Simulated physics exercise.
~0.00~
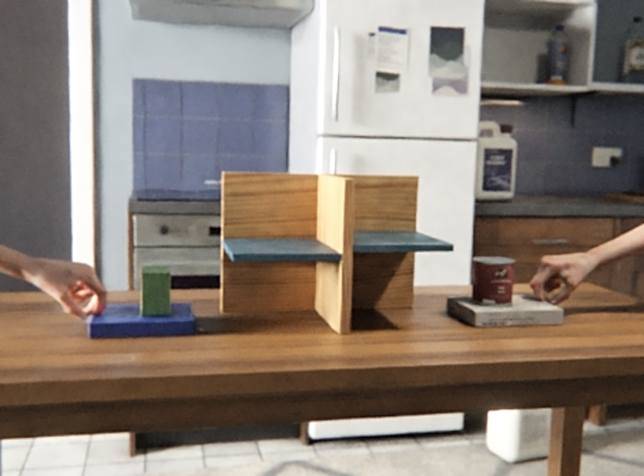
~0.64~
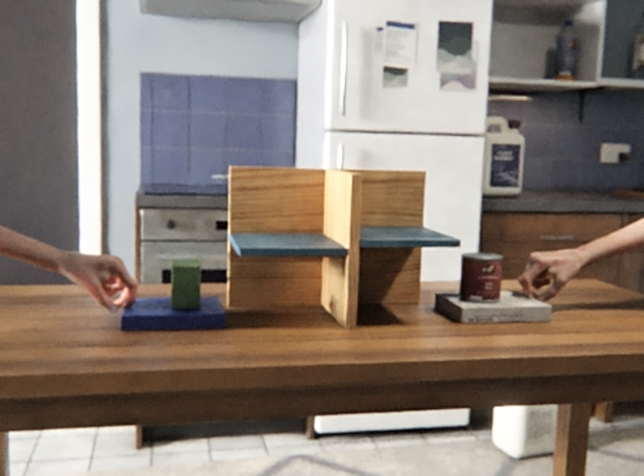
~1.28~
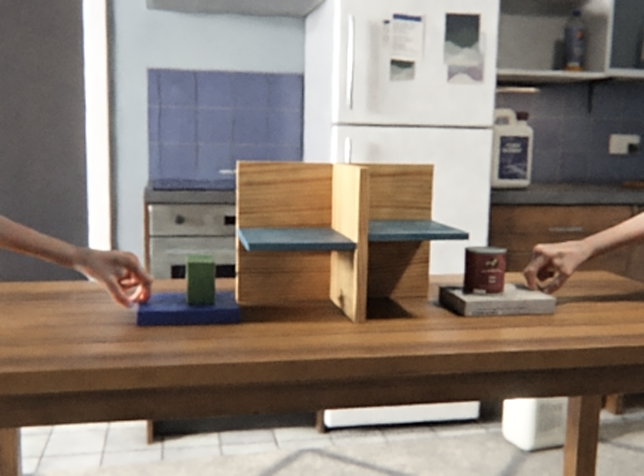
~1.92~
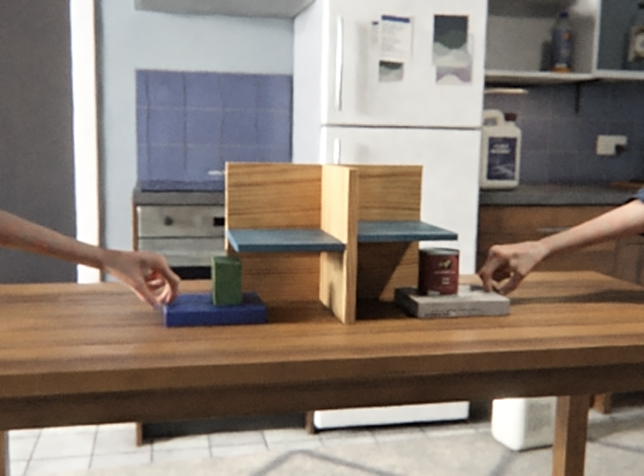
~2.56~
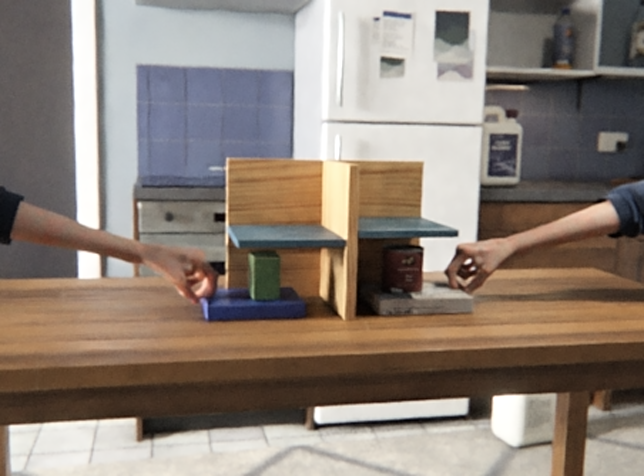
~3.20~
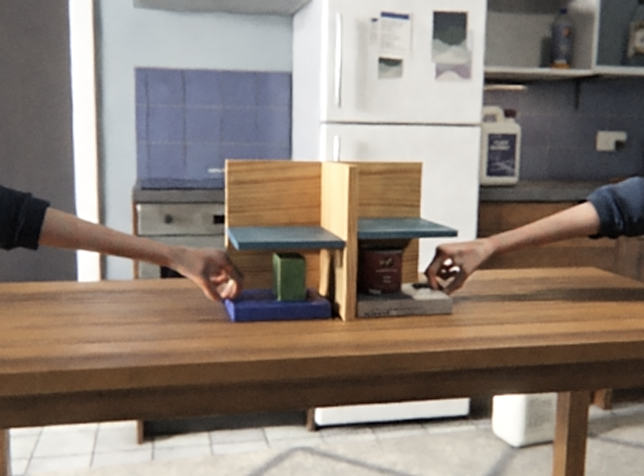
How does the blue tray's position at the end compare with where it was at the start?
At the start the blue tray is out on the left part of the table, clear of the wooden stand. By the end it is farther right, beneath the left shelf and close to the upright divider.
